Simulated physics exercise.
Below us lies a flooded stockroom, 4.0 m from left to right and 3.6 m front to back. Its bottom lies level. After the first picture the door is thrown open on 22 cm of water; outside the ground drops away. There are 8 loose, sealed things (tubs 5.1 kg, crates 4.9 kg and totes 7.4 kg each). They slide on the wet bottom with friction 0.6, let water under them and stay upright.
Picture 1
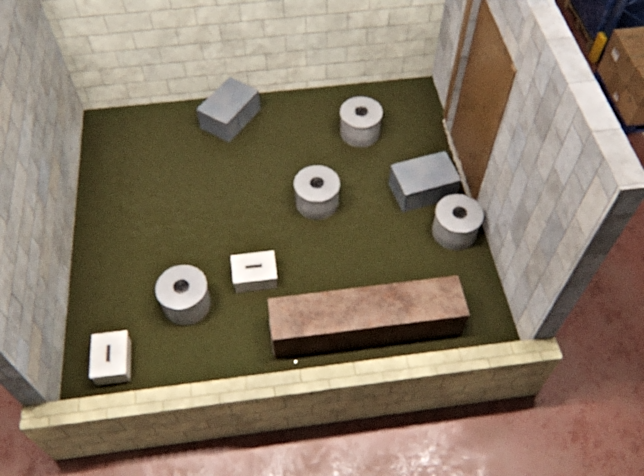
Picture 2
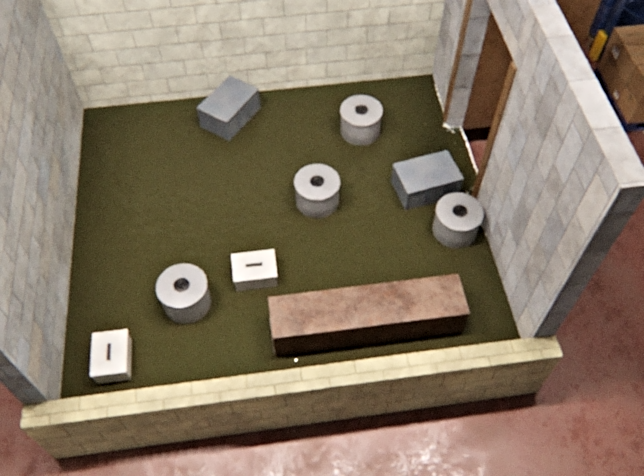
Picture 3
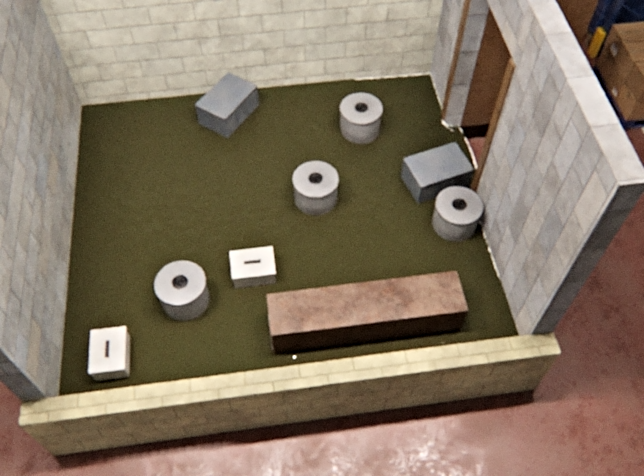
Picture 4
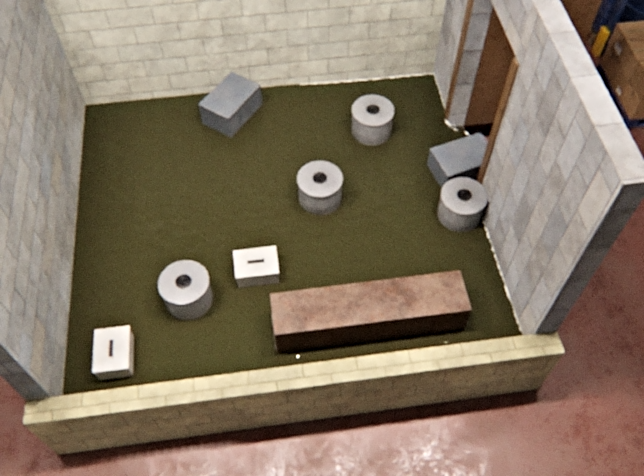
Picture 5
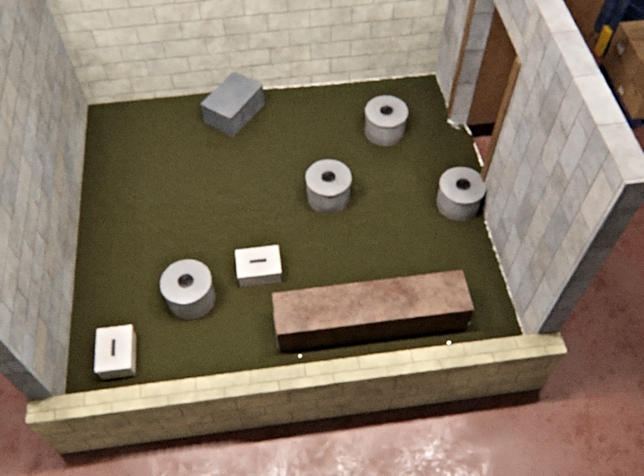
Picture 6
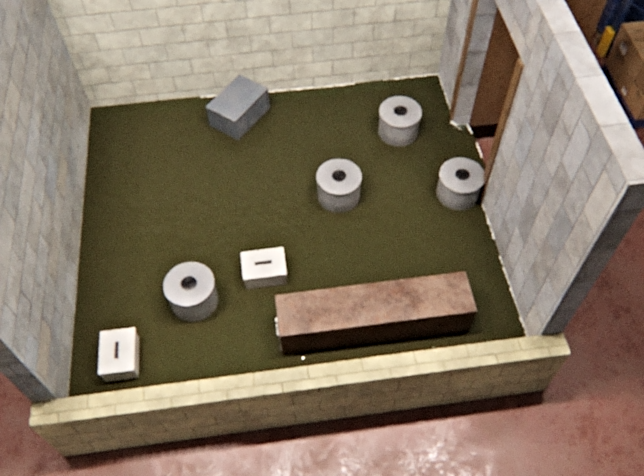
The clip shows a walled room with a dark green surface where a door in the right wall opens, a grey box slides out through the doorway, and round grey tubs drift slightly, two rightward and one along the wall.
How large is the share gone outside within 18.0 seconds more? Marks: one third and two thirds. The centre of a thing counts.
It is two thirds or above.
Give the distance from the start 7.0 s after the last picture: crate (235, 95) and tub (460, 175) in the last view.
In turn: 100 cm, gone out.
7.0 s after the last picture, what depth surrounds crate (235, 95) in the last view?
Roughly 14 cm.
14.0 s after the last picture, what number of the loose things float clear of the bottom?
At that moment 3.
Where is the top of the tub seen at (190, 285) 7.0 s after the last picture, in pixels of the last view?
Around (246, 251).
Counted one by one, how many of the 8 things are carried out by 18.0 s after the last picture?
That makes 6.
Then, 2.0 s after the last picture 3 of 8 are out; 5 afloat.
Then, 7.0 s after the last picture 4 of 8 are out; 4 afloat.
Then, 14.0 s after the last picture 5 of 8 are out; 3 afloat.
Then, 18.0 s after the last picture 6 of 8 are out; 2 afloat.
